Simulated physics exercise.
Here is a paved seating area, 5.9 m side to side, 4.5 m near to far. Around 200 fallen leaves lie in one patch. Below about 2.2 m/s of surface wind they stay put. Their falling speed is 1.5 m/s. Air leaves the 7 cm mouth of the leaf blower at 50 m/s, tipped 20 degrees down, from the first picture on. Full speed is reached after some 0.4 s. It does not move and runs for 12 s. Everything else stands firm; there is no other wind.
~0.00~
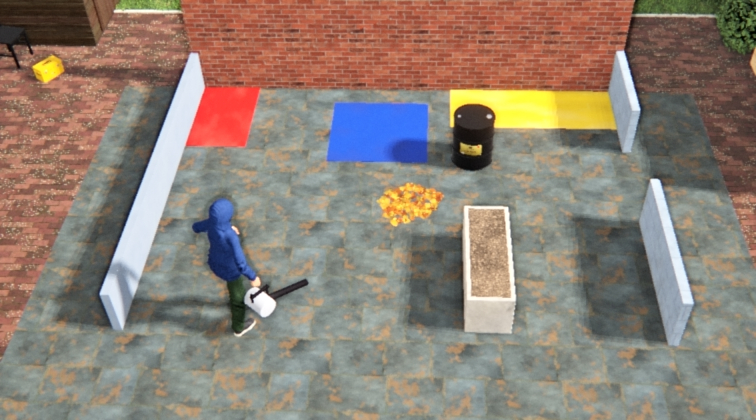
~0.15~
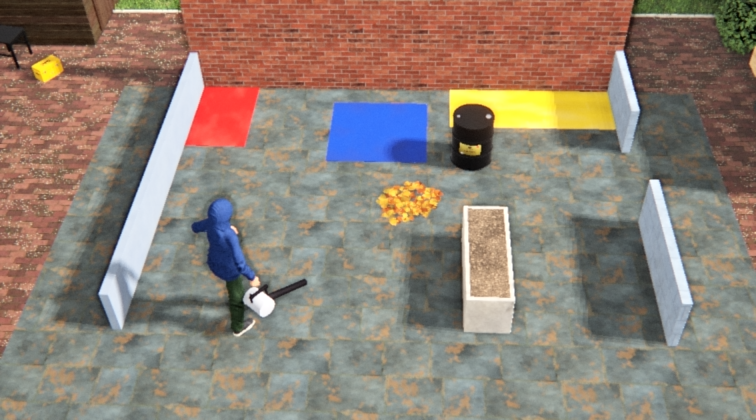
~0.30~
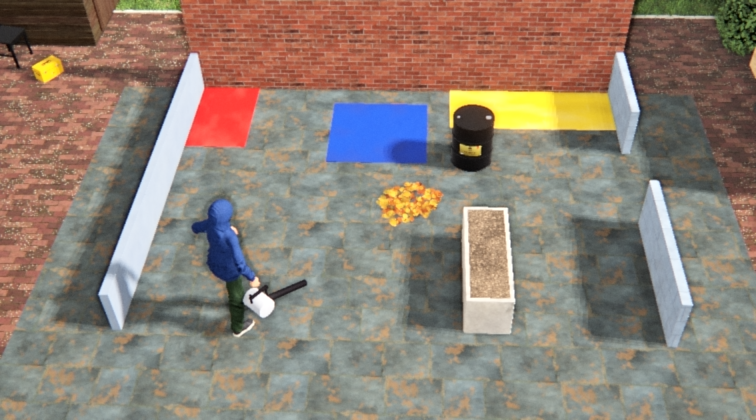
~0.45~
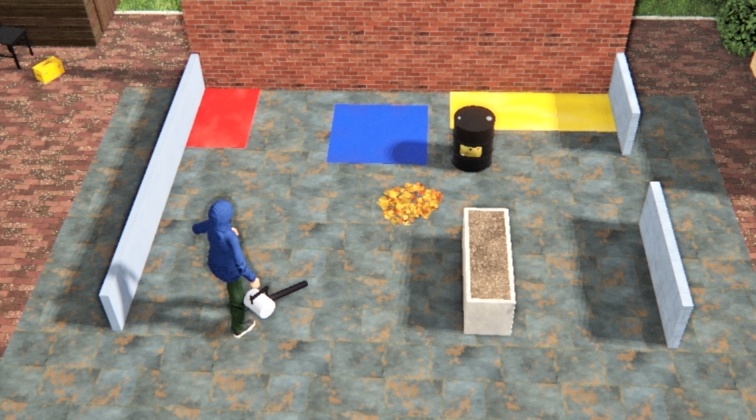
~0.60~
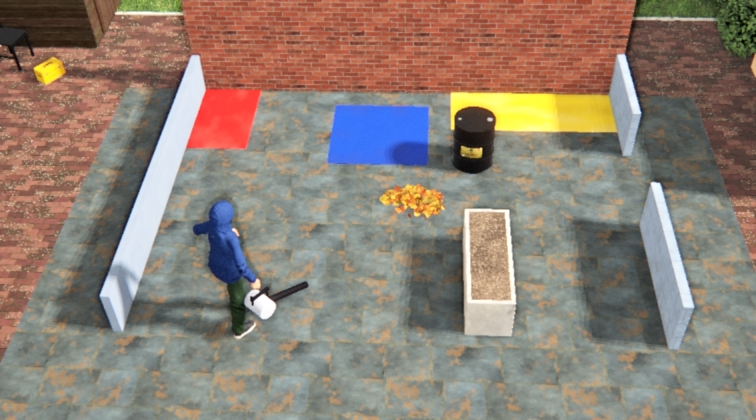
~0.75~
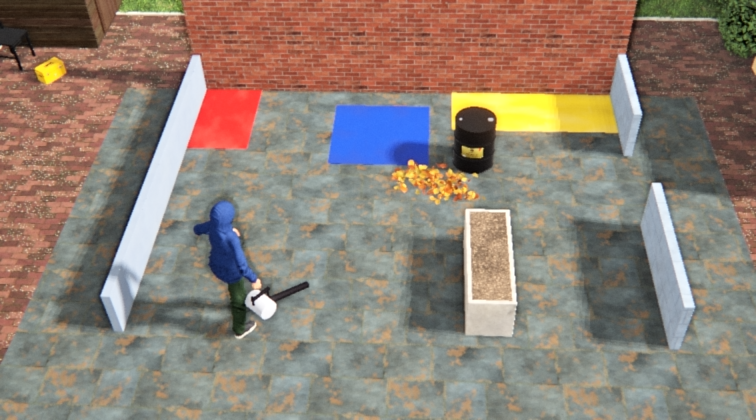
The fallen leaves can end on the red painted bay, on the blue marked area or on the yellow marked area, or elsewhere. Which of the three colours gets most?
It is yellow that takes the most.
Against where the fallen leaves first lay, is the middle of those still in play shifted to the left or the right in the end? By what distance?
To the right, by about 1.4 m.
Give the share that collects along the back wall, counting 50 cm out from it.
Near 80 %.
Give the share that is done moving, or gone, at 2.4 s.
Some 25 per cent.
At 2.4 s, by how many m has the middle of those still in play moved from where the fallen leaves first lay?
Roughly 2.2 m.
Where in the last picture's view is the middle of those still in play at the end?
Near (514, 97).
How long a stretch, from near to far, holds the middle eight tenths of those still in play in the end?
Roughly 1.2 m.
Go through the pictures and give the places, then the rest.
The middle of the fallen leaves is near (408, 205), none has stirred yet and the mouth of the leaf blower is at (306, 282), in the first frame.
The middle of the fallen leaves is near (407, 203), none has stirred yet, the red painted bay is centred on (223, 116), the yellow marked area is centred on (530, 109) and the blue marked area is centred on (378, 132), in the second frame.
The middle of the fallen leaves is near (407, 204), none has stirred yet, the top of a barrel is at (474, 117) and the top of a planter is at (488, 252), in the third frame.
The middle of the fallen leaves is near (407, 205) and about 1 % have left their places, in the fourth frame.
The middle of the fallen leaves is near (414, 200), the farthest in sight from the leaf blower is at (441, 197) and about 45 % have left their places, in the fifth frame.
The middle of the fallen leaves is near (434, 182), the farthest in sight from the leaf blower is at (475, 176) and all have left their places, in the sixth frame.
After 2.4 s the count stands so, 0 % are on the red painted bay, 54 % on the yellow marked area and 2 % on the blue marked area; the middle of those still in play is near (469, 111).
After 3.8 s the count stands so, 0 % are on the red painted bay, 62 % on the yellow marked area and 0 % on the blue marked area; the middle of those still in play is near (472, 99).
After 6.6 s the count stands so, 0 % are on the red painted bay, 68 % on the yellow marked area and 0 % on the blue marked area; the middle of those still in play is near (497, 96).
After 12.0 s, at the end, 0 % are on the red painted bay, 73 % on the yellow marked area and 0 % on the blue marked area; the middle of those still in play is near (514, 97).
